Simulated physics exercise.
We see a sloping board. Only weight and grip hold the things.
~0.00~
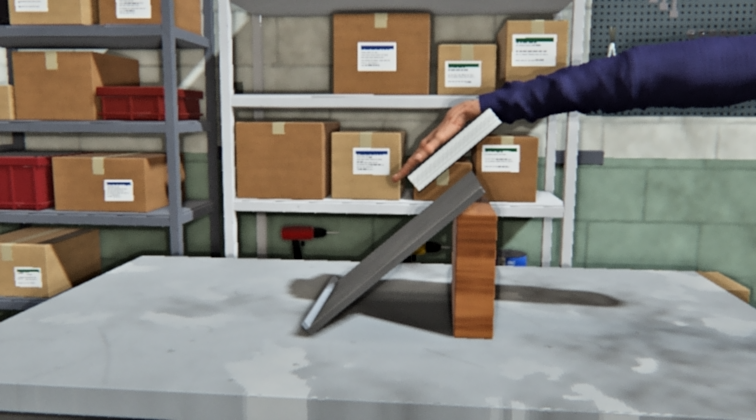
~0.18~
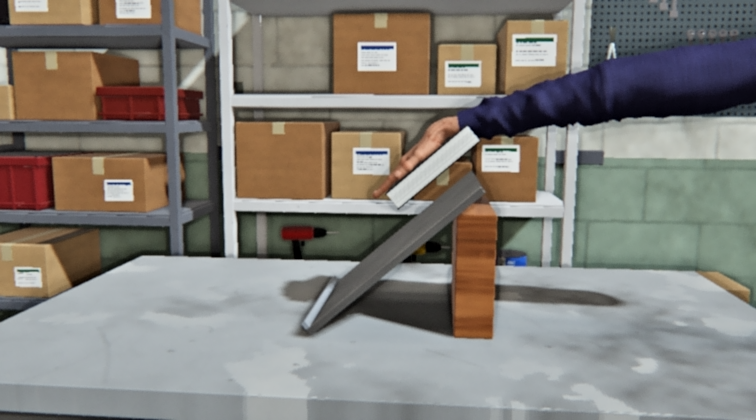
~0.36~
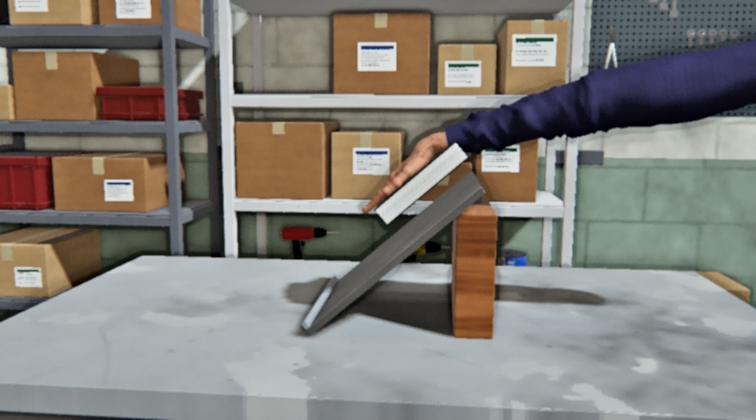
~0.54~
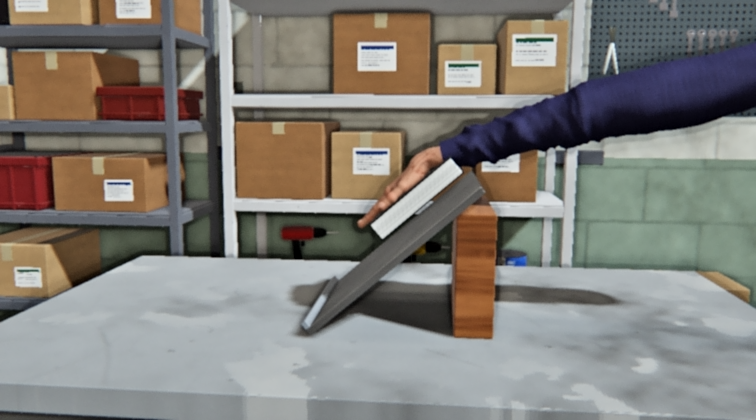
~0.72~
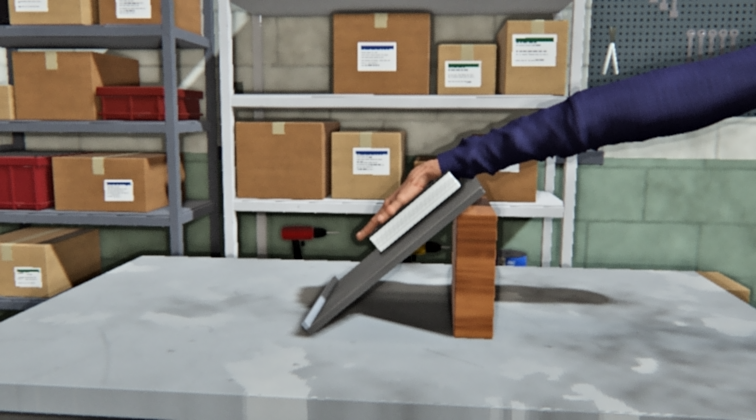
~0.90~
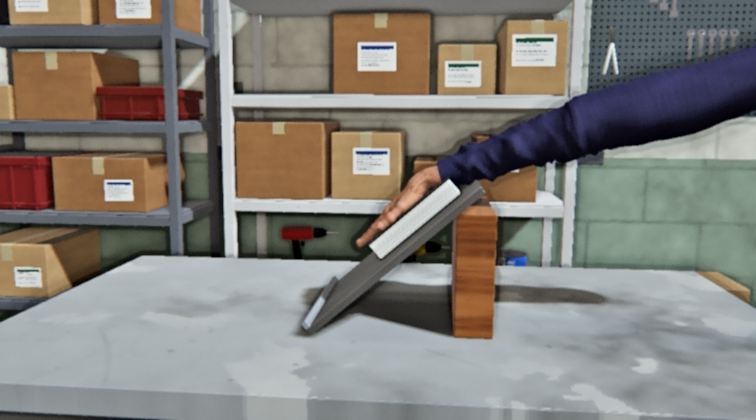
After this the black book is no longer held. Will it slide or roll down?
Outcome: The black book slides or rolls down.
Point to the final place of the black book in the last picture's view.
Around (356, 263).
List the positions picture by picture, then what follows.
In the first frame, on its way; black book (453, 148).
In the second frame, on its way; black book (433, 165).
In the third frame, on its way; black book (422, 180).
In the fourth frame, on its way; black book (417, 195).
In the fifth frame, on its way; black book (416, 207).
In the sixth frame, in place under the hand; black book (415, 214).
By 1.20 s, black book moved a little near (380, 243).
By 1.30 s, black book moved about its own width near (359, 261).
When it is over (1.9 s), moved from the start, black book. End places, in pixels of the last picture, black book near (357, 263). The black book runs down the board.
